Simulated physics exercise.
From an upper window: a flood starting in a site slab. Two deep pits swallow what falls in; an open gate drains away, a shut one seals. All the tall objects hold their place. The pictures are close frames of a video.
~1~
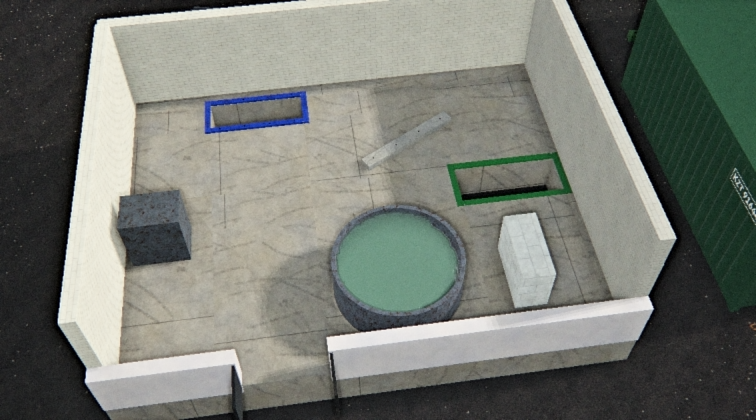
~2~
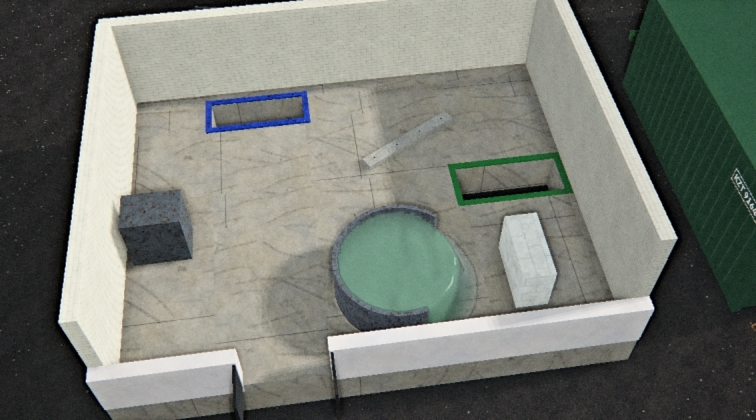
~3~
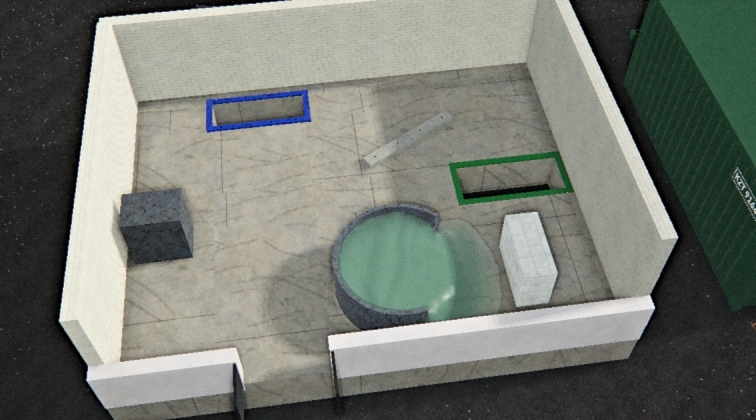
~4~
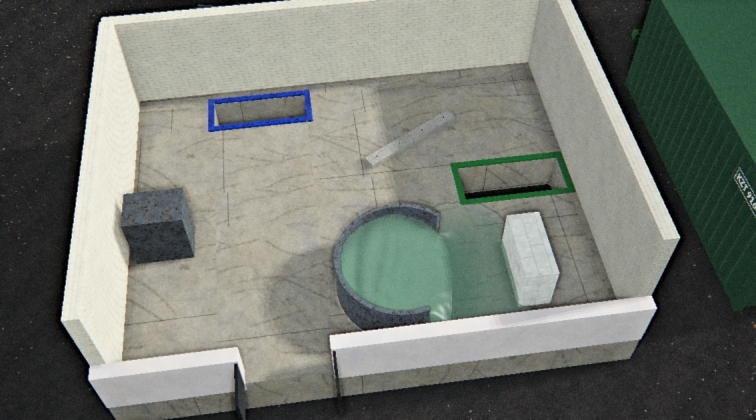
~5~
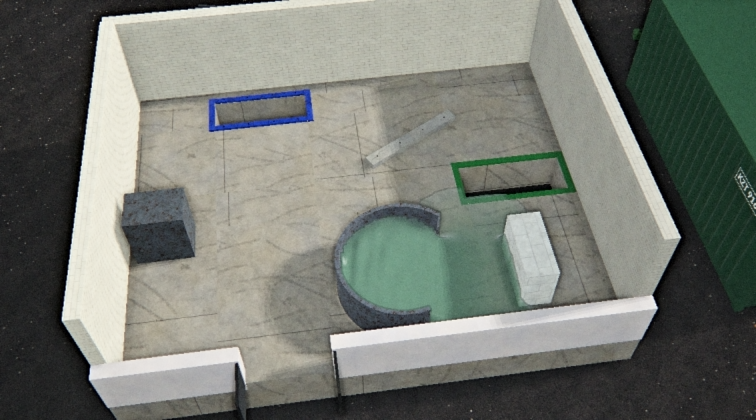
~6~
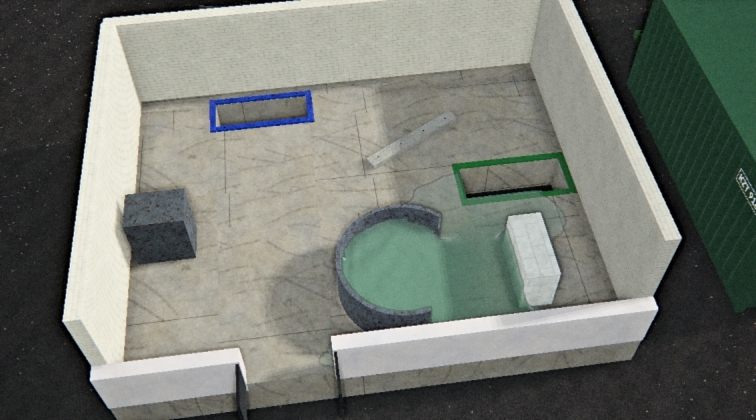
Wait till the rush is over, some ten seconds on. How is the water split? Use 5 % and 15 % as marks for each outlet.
One by one: The gate takes not even 5 %; the blue pit takes not even 5 %; the green pit takes above 15 %.
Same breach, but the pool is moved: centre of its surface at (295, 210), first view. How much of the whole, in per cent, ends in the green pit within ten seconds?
Roughly, in per cent: Green 50.
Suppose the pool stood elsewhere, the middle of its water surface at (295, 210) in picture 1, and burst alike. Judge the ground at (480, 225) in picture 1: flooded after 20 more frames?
There: Wet.
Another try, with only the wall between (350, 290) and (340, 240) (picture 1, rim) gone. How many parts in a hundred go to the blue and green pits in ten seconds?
Per cent: Blue 6, green 0.
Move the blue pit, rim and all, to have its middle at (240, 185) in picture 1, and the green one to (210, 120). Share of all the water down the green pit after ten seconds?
Parts in a hundred: Green 8.
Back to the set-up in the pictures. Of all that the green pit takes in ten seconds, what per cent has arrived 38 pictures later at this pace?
I make it 80 per cent.
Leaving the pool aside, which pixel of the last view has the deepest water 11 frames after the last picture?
Near (622, 322).
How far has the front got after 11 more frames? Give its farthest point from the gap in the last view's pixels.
Roughly at (192, 377).
A moment on, water covers 15 % of the floor; the gate 0 %, the blue pit 0 %, the green pit 5 %.
Next, water covers 25 % of the floor; the gate 0 %, the blue pit 0 %, the green pit 14 %.
Then, water covers 35 % of the floor; the gate 0 %, the blue pit 0 %, the green pit 32 %.
Later, water covers 35 % of the floor; the gate 1 %, the blue pit 0 %, the green pit 49 %.
In the end, water covers 50 % of the floor; the gate 1 %, the blue pit 0 %, the green pit 62 %.
